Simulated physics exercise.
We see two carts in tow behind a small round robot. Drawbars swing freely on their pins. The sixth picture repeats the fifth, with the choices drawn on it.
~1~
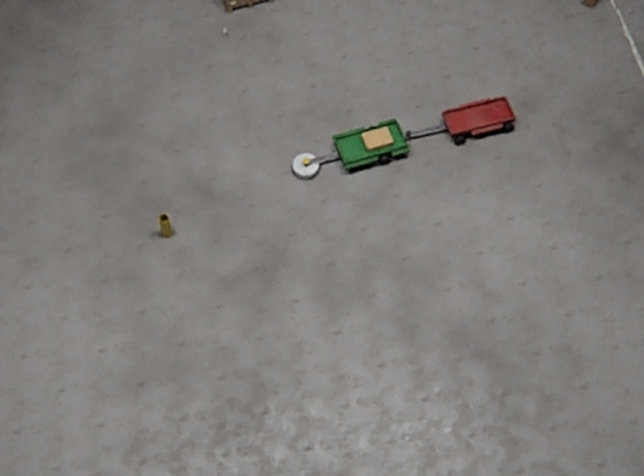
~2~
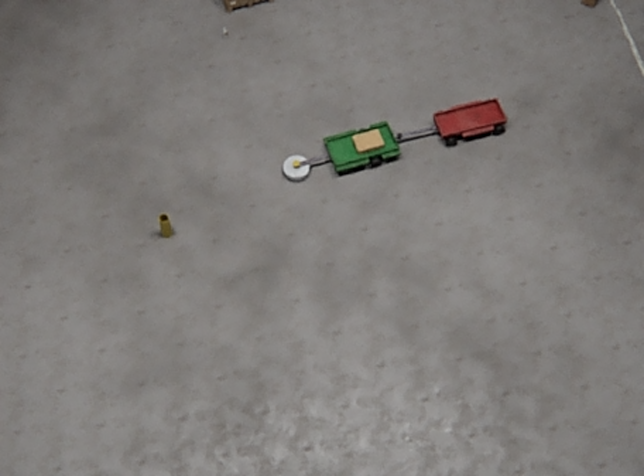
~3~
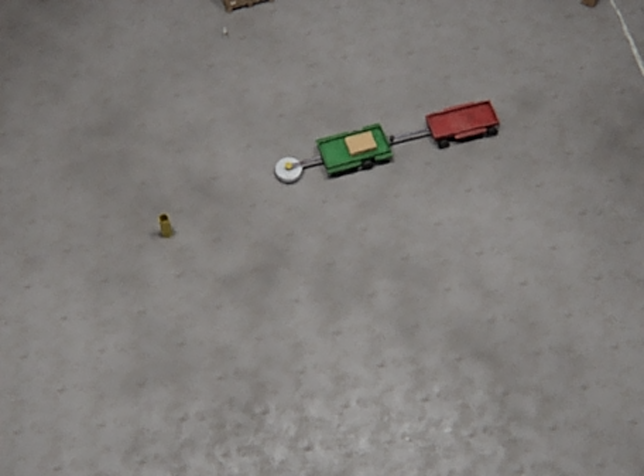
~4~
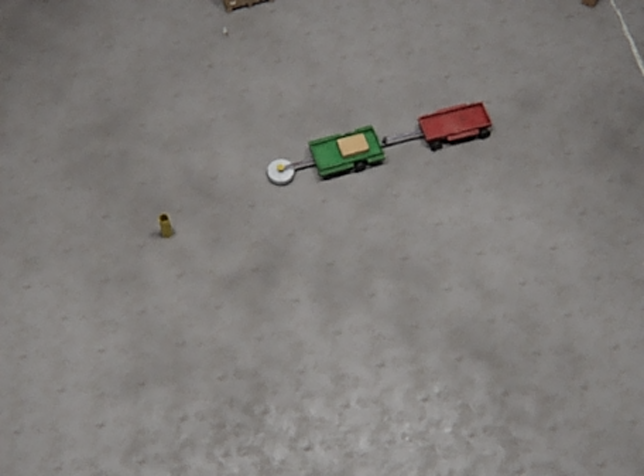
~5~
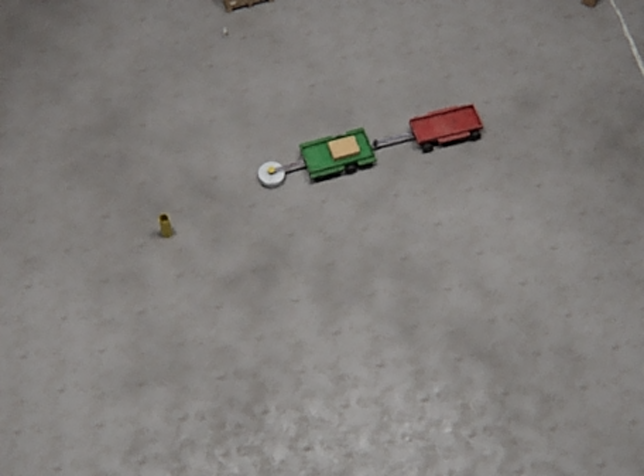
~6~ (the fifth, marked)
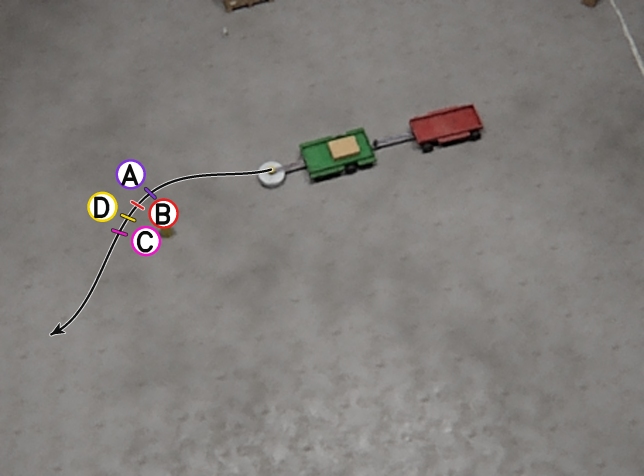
The clip shows a small round white robot slowly towing a green cart carrying a tan block, with a red cart behind it, leftward and slightly downward across a grey floor, while a small yellow post stands still.
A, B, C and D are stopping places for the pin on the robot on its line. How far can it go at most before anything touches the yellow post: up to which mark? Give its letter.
D is the last safe stop.
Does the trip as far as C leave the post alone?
No.
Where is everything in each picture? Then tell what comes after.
In the first picture, robot (306, 165); green cart (371, 143); red cart (479, 116).
In the second picture, robot (297, 167); green cart (362, 145); red cart (470, 118); yellow post (168, 234).
In the third picture, robot (289, 169); green cart (354, 148); red cart (462, 120); yellow post (168, 234).
In the fourth picture, robot (281, 171); green cart (347, 150); red cart (455, 122); yellow post (168, 234).
In the fifth picture, robot (272, 174); green cart (337, 152); red cart (446, 124); yellow post (168, 234).
On the marked copy, A at (150, 193); B at (138, 205); C at (119, 232); D at (128, 218); the route from (271, 170) via (132, 213) to (51, 335).
Following D. Soon after the start, robot (216, 179), last cart (395, 137).
Later, robot (162, 190), last cart (344, 150).
In the end, robot (129, 221), last cart (303, 157); nothing has been touched.
As for the rest, A is safe but short; B is safe but short; C is too far, the post has been hit.
